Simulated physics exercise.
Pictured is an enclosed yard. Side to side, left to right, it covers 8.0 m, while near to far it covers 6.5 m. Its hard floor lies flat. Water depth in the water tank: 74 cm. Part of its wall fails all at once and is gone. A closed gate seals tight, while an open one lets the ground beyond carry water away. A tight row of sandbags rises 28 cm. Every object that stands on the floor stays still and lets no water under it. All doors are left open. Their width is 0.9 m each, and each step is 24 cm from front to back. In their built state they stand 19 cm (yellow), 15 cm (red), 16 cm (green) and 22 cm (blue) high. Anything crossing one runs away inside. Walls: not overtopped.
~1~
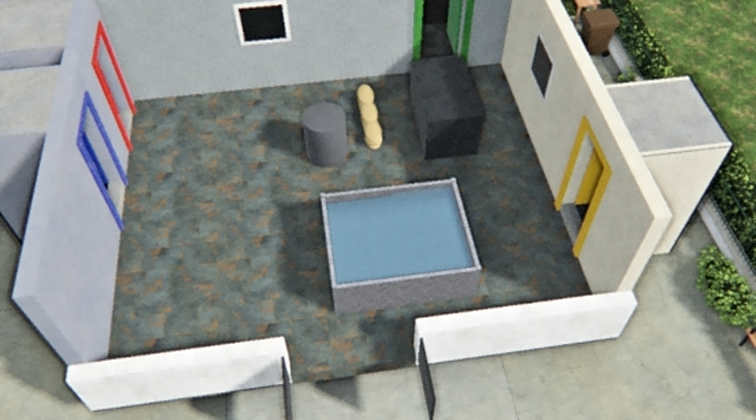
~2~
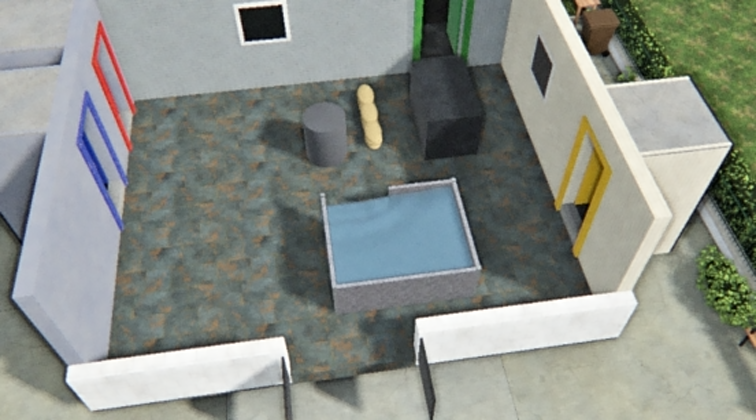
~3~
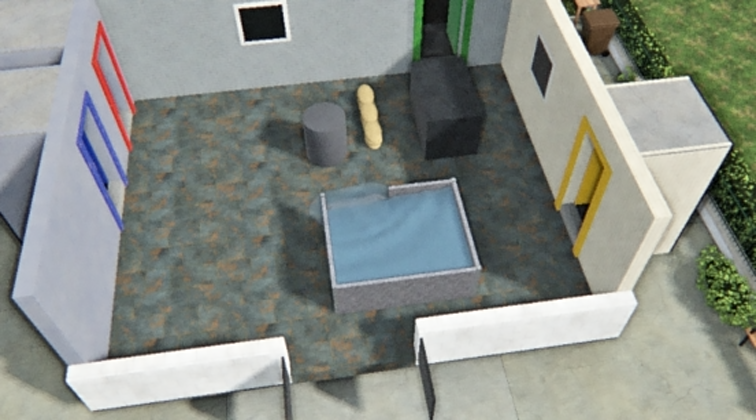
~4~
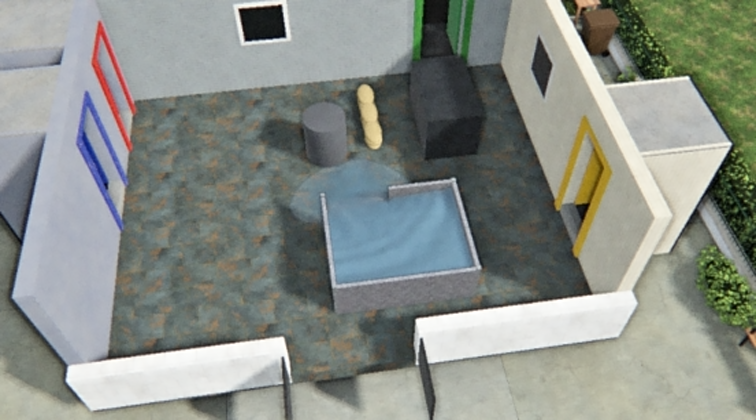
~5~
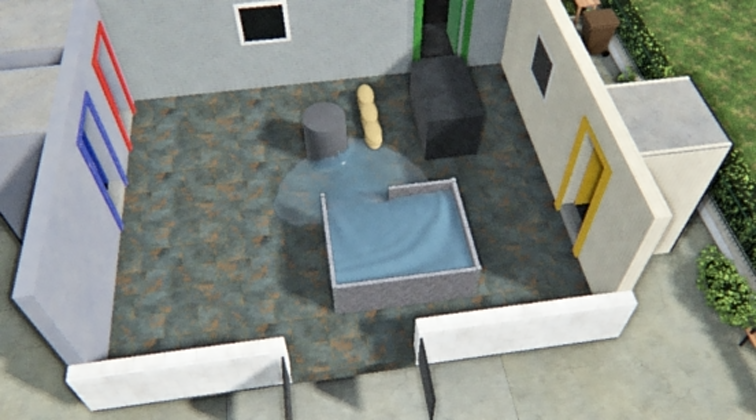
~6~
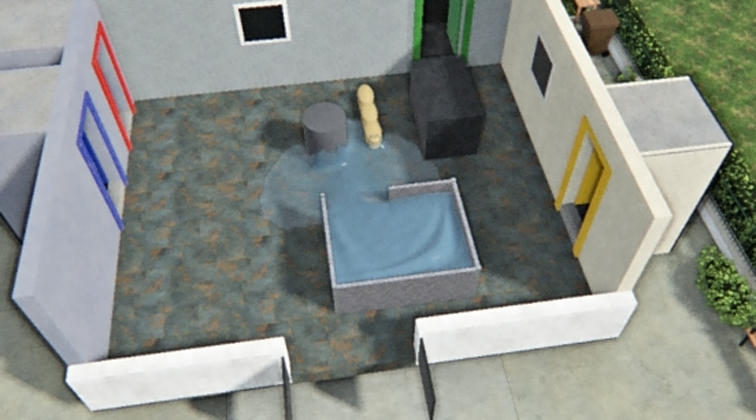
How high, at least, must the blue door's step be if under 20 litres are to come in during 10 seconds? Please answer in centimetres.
I would say about 9 cm.
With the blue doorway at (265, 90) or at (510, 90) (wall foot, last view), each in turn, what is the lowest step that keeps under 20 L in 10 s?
About 7.5 cm, then about 7.0 cm.
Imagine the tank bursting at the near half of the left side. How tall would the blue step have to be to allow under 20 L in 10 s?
I'd say close to 9.0 cm.
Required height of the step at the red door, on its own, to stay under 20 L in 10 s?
Red door, minimum about 17 cm.
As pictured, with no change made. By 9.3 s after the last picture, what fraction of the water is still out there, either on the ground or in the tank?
Remaining share: Around 98 %.
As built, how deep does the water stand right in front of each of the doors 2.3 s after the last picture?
Depths in cm - yellow: 0, red: 20, green: 5, blue: 11.
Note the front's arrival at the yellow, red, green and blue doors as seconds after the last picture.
Front arrival: Yellow 4.0 seconds, red 1.4 seconds, green 1.5 seconds, blue 1.8 seconds.
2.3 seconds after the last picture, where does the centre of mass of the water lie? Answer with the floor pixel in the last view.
(335, 182) or so.
Then, 0.7 s after the last picture water covers 20 % of the floor, deepest (48 cm) near (333, 168); it has not reached the blue door.
Then, 2.3 s after the last picture water covers 45 % of the floor, deepest (32 cm) near (135, 101); 11 cm at the blue door, 0 litres in over its 22 cm step.
Then, 9.3 s after the last picture water covers 95 % of the floor, deepest (13 cm) near (106, 387); 8 cm at the blue door, 0 litres in over its 22 cm step.
At the blue door as built, the water peaked near 12 cm, 4.1 s after the last picture.
With a step of 7 cm, 50 litres would have come in within the 10 s; with 11.5 cm, 4 litres. So under 20 litres takes about 9 cm.
